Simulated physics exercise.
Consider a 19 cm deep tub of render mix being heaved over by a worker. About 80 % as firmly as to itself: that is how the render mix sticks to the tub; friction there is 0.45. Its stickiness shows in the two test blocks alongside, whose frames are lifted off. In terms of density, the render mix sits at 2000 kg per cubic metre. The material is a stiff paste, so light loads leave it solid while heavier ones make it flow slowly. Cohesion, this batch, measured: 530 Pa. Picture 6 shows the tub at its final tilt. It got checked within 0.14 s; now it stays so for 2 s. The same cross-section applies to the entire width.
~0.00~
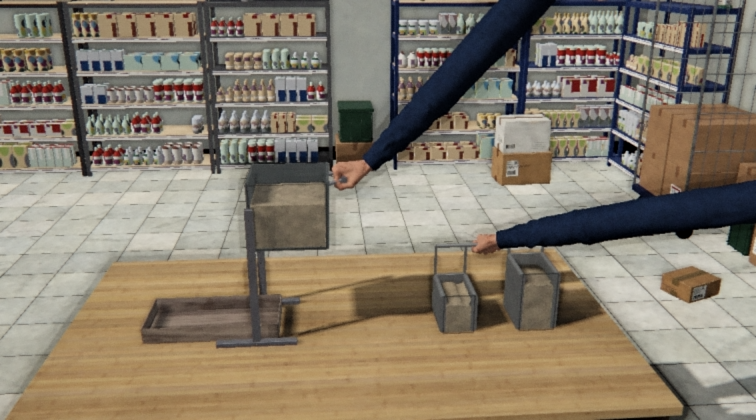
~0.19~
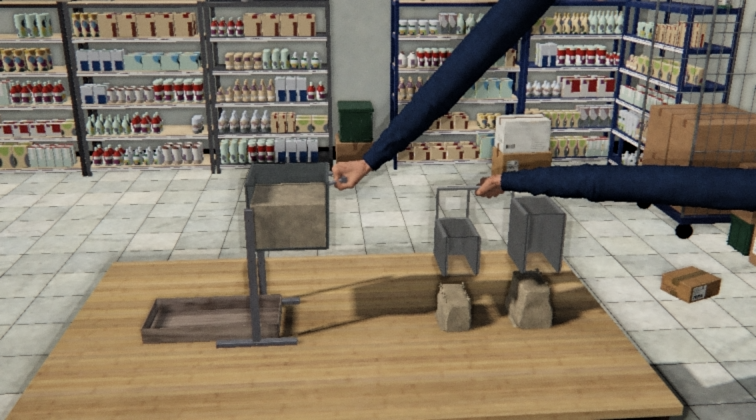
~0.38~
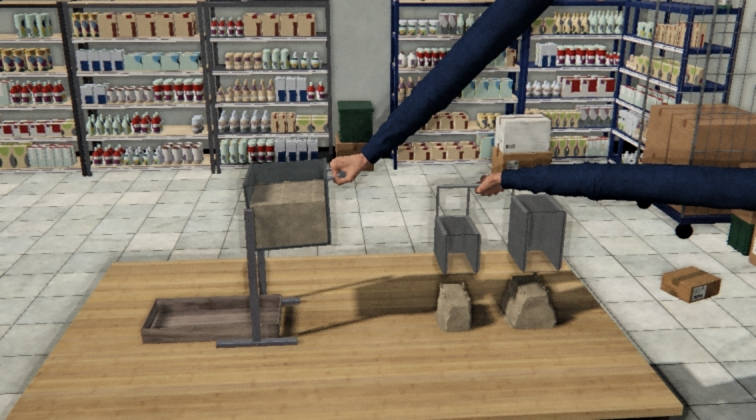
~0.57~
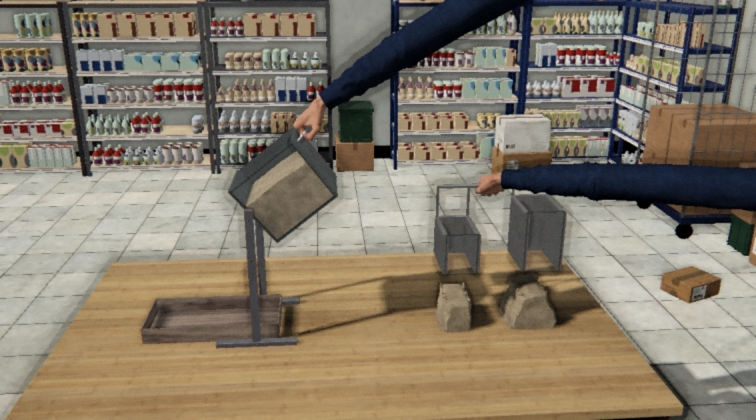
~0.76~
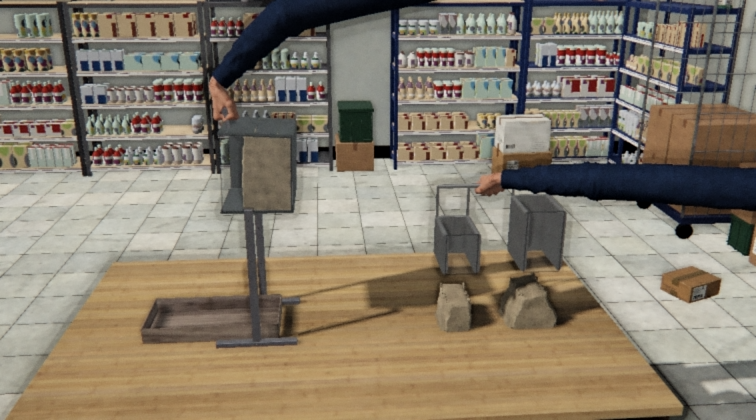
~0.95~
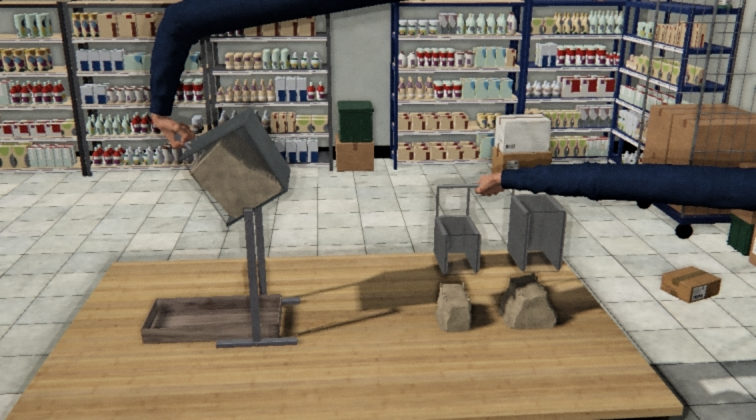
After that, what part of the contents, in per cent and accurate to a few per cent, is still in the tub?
The part still in the tub is near 0 out of 100.
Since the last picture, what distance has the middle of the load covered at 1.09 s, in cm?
About 14 cm.
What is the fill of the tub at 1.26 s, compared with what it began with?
I'd say close to 7 %.
After 1.09 s, the tub is at 119 degrees and holds 33 %.
After 1.26 s, the tub is at 119 degrees and holds 7 %.
After 1.43 s, the tub is at 119 degrees and holds 0 %.
After 1.60 s, the tub is at 119 degrees and holds 0 %.
After 2.95 s, at the end, the tub is at 119 degrees and holds 0 %.
